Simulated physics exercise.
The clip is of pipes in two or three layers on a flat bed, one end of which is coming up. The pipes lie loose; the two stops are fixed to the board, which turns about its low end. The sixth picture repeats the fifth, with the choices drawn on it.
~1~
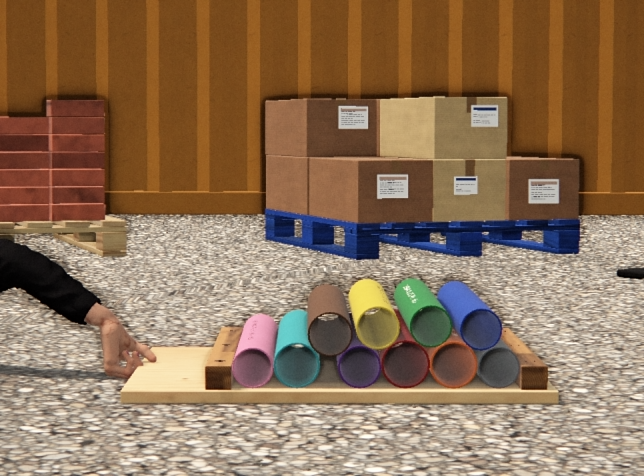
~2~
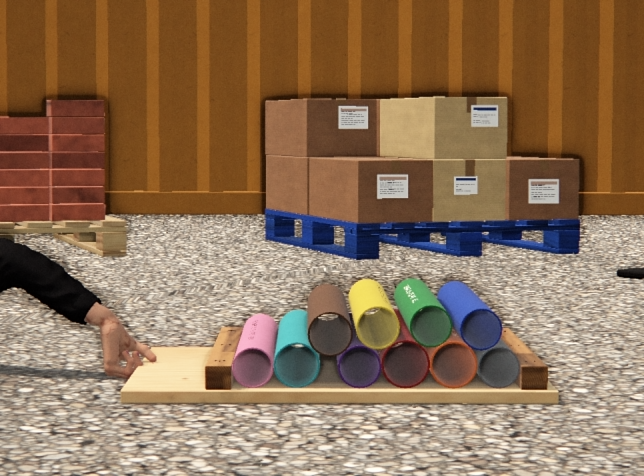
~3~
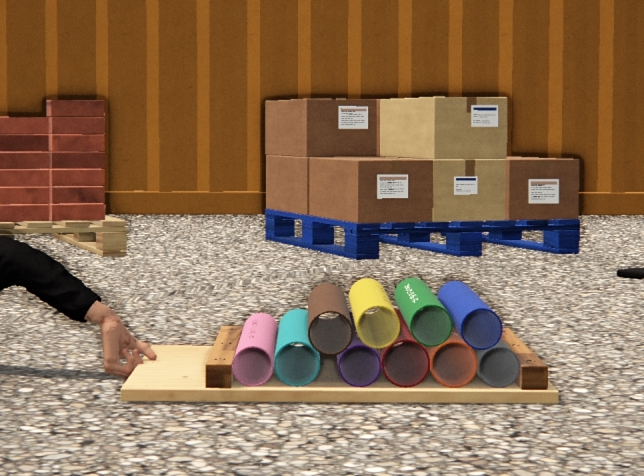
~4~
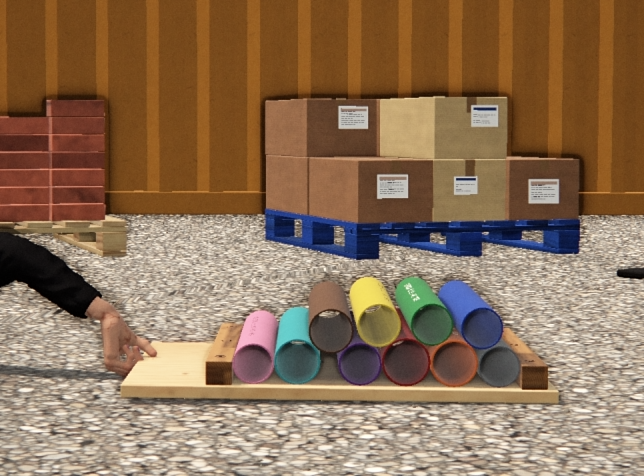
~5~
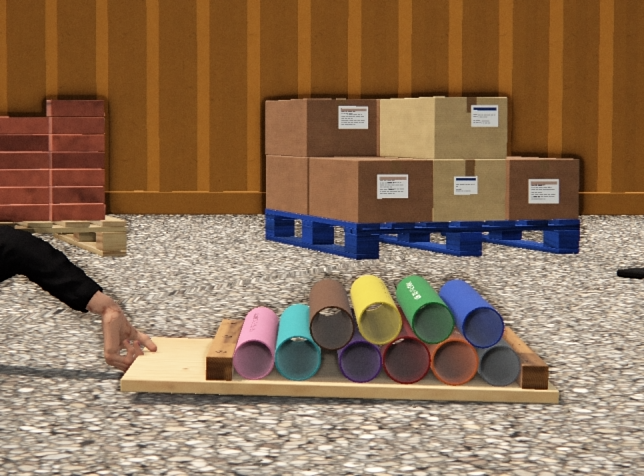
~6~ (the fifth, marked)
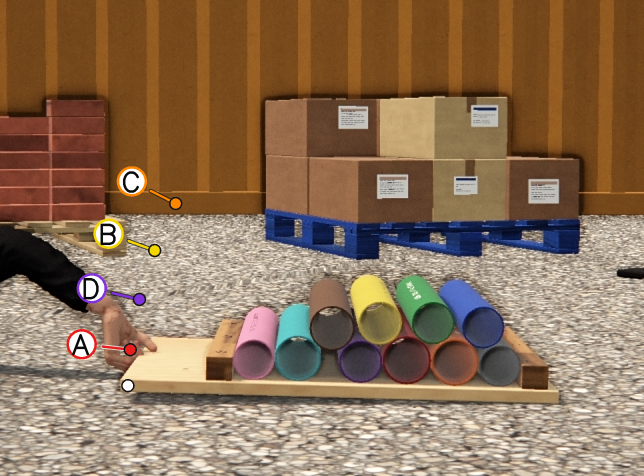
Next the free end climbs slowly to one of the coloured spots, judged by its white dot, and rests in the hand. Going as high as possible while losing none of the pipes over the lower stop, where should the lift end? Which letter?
No higher than B.
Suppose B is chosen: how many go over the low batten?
At B the number is none.
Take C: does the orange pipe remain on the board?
Yes.
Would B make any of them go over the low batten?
No, at B.
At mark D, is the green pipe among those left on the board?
Yes, with D.
On the marked copy, A at (130, 350); B at (155, 251); C at (175, 203); D at (139, 299); the white dot at (128, 386).
With B. Early on, board at 14°.
Further on, board at 20°.
At the end, board at 20°, none over the low batten.
As for the rest, A none over the low batten; C four over the low batten (yellow, blue, green, brown); D none over the low batten.
